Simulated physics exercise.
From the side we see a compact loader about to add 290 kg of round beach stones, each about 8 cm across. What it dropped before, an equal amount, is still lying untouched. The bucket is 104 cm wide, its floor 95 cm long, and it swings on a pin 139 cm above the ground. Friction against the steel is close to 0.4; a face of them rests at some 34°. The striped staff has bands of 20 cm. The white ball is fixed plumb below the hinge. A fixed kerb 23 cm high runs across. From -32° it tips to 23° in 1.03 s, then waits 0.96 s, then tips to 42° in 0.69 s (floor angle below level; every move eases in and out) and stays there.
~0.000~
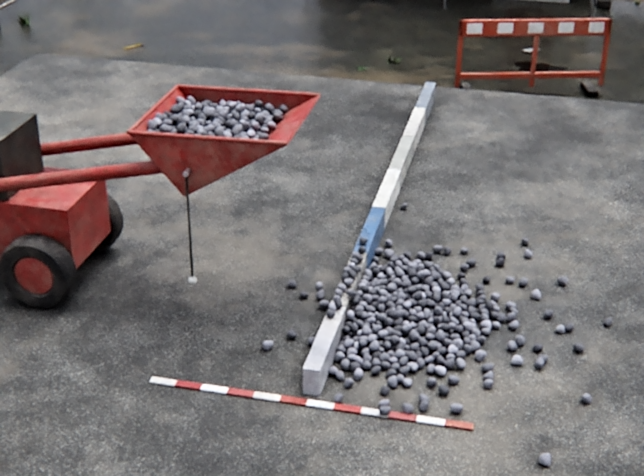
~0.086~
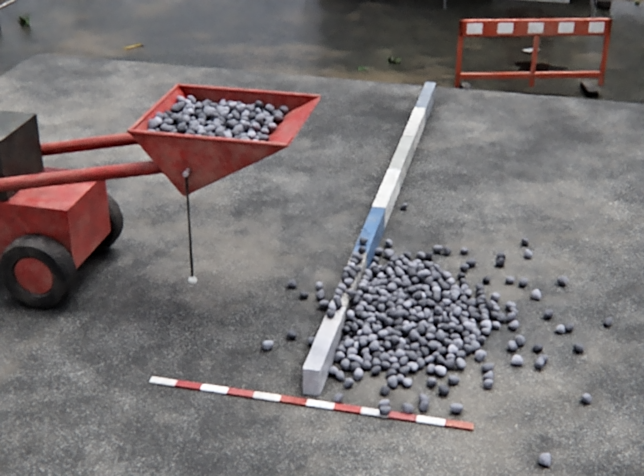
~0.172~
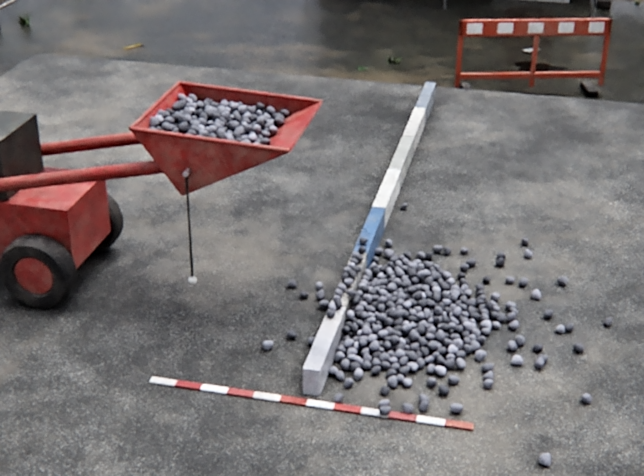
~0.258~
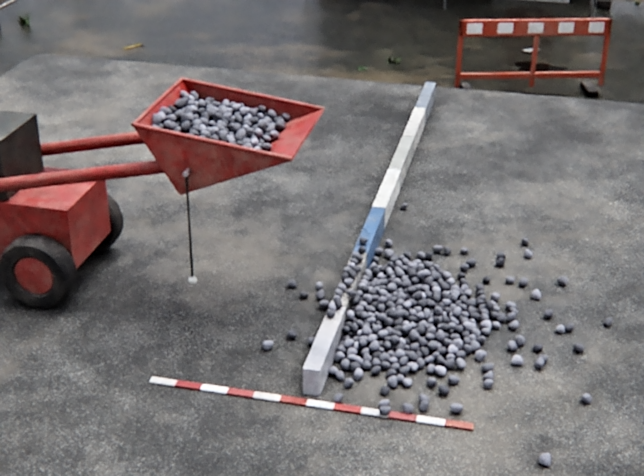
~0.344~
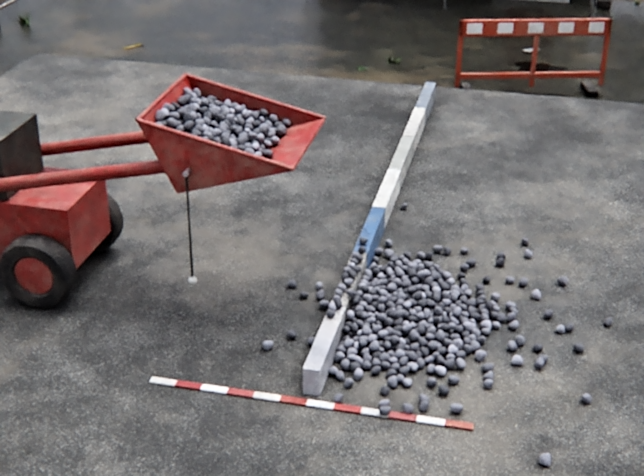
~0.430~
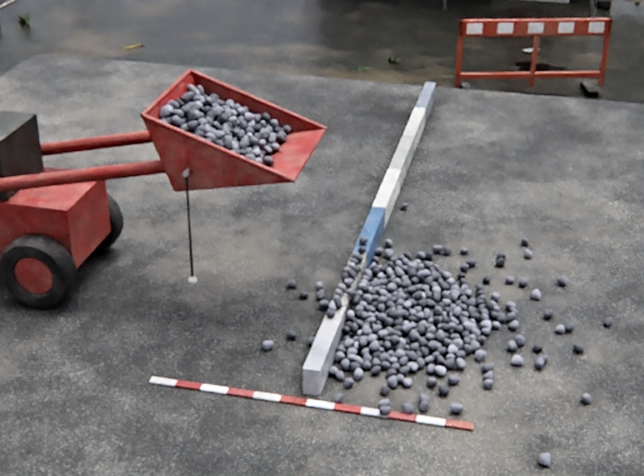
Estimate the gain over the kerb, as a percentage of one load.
Roughly 55 per cent of a load more.
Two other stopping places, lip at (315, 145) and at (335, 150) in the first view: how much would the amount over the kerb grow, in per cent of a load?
Near 95 per cent from the first place, 100 from the second.
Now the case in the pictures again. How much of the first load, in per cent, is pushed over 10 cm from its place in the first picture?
Roughly 5 per cent of them.
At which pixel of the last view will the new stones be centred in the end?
Around (359, 302).
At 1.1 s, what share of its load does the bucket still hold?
It holds some 100 per cent.
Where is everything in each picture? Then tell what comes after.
The bucket is at -32°, its lip at (287, 144); the top of the load is at (207, 109). The earlier load is highest near (348, 277), 27 cm above ground level, 5 % on this side of the kerb, 95 % over the kerb, in the first frame.
The bucket is at -31°, its lip at (288, 146); the top of the load is at (198, 110); the stones move at 0.1 m/s on average, in the second frame.
Lip at (289, 151), floor tilted -28°, highest stones at (193, 110); the stones move at 0.2 m/s on average, in the third frame.
The bucket is at -23°, its lip at (292, 159); the top of the load is at (185, 104); the stones move at 0.2 m/s on average, in the fourth frame.
The bucket is at -18°, its lip at (293, 169); the top of the load is at (188, 102); the stones move at 0.2 m/s on average, in the fifth frame.
The bucket is at -11°, its lip at (294, 181); the top of the load is at (191, 99); the stones move at 0.3 m/s on average, in the sixth frame.
After 0.8 s the floor is at 14°; in per cent of one load, 100 in the bucket, 5 on this side of the kerb, 95 over the kerb; the foremost stones are at (592, 354).
After 1.1 s the floor is at 23°; in per cent of one load, 98 in the bucket, 7 on this side of the kerb, 95 over the kerb; the foremost stones are at (592, 354).
After 3.1 s the floor is at 42°; in per cent of one load, 0 in the bucket, 50 on this side of the kerb, 150 over the kerb; the foremost stones are at (592, 354).
After 5.7 s the floor is at 42°; in per cent of one load, 0 in the bucket, 50 on this side of the kerb, 150 over the kerb; the foremost stones are at (592, 354). Net gain over the kerb, 55.
